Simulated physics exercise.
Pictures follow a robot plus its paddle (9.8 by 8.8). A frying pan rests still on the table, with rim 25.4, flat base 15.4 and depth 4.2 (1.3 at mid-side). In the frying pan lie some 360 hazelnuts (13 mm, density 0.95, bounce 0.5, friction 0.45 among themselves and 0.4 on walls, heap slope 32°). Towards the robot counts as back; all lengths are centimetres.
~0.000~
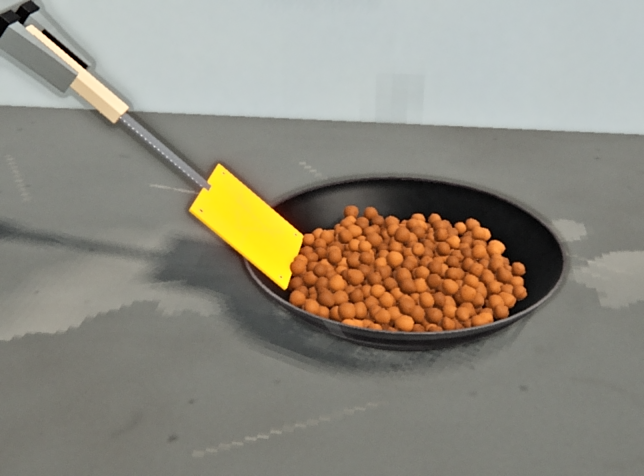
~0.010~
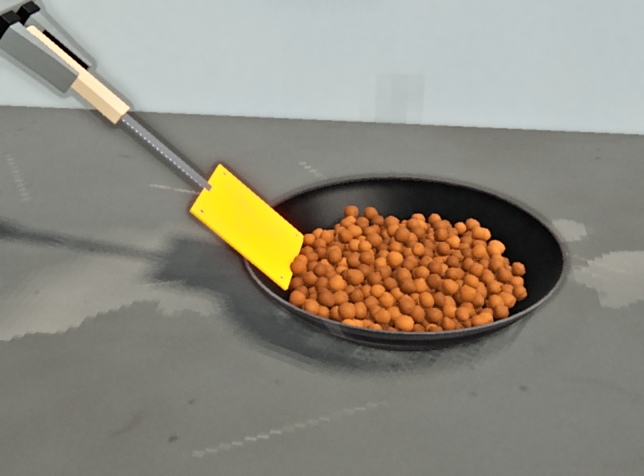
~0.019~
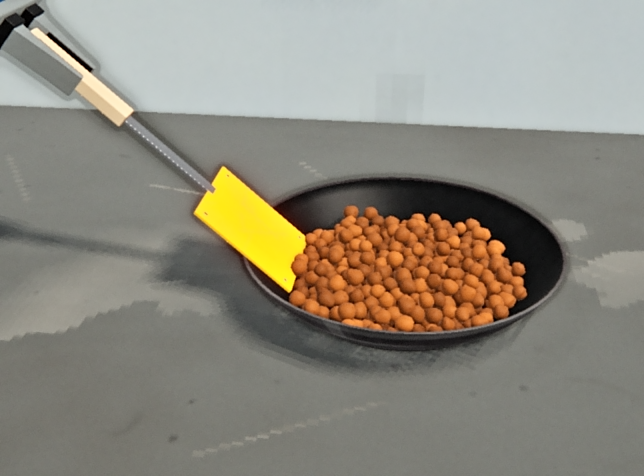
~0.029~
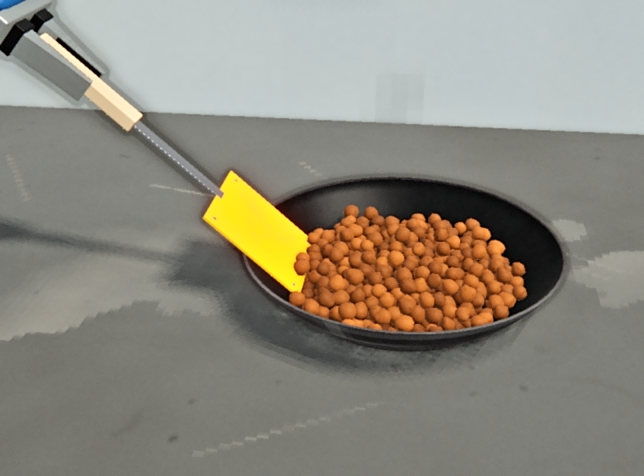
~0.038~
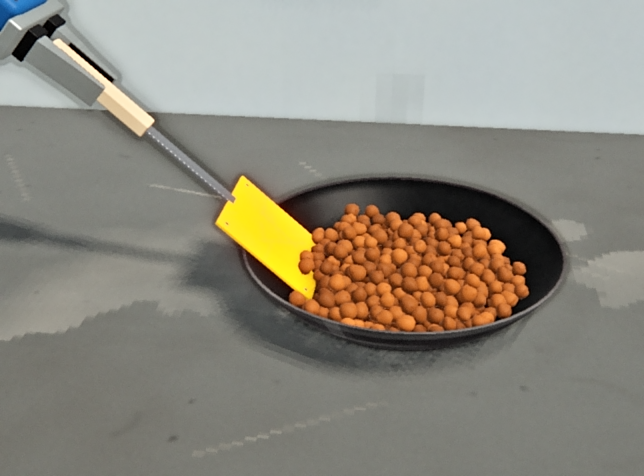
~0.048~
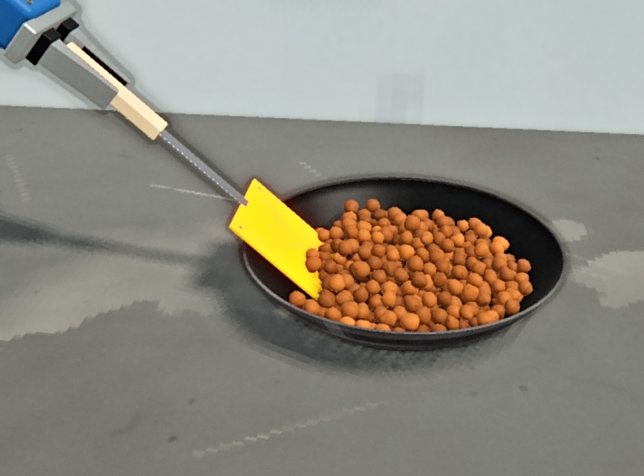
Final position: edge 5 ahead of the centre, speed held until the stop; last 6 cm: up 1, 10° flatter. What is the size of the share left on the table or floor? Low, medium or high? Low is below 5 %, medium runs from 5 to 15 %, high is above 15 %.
The share is medium, from 5 to 15 %.
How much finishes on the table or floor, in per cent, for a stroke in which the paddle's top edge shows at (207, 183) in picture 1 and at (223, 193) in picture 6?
0 %.
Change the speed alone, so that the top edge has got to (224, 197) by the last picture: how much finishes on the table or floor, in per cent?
Near 0 in a hundred.
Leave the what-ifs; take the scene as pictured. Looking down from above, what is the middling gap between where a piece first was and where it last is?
Near 5 cm, measured level.
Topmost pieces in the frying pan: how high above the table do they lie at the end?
Near 6.0 centimetres high.
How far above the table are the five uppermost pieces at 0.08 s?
Somewhere around 6 centimetres high.
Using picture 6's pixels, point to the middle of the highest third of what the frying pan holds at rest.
Approximately at pixel (499, 258).
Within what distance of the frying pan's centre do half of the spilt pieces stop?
About 20 cm.
After 0.08 s, sloping 42°, highest piece 7 above the table; 359 in the frying pan.
After 0.11 s, sloping 39°, highest piece 8 above the table; 359 in the frying pan.
After 0.33 s, sloping 32°, highest piece 6 above the table; 325 in the frying pan, 32 on the table or floor, 2 on the blade or in flight.
After 1.38 s, sloping 32°, highest piece 6 above the table; 325 in the frying pan, 34 on the table or floor.
In the end, 325 in the frying pan, 34 on the table or floor. That is 9 % on the table or floor.
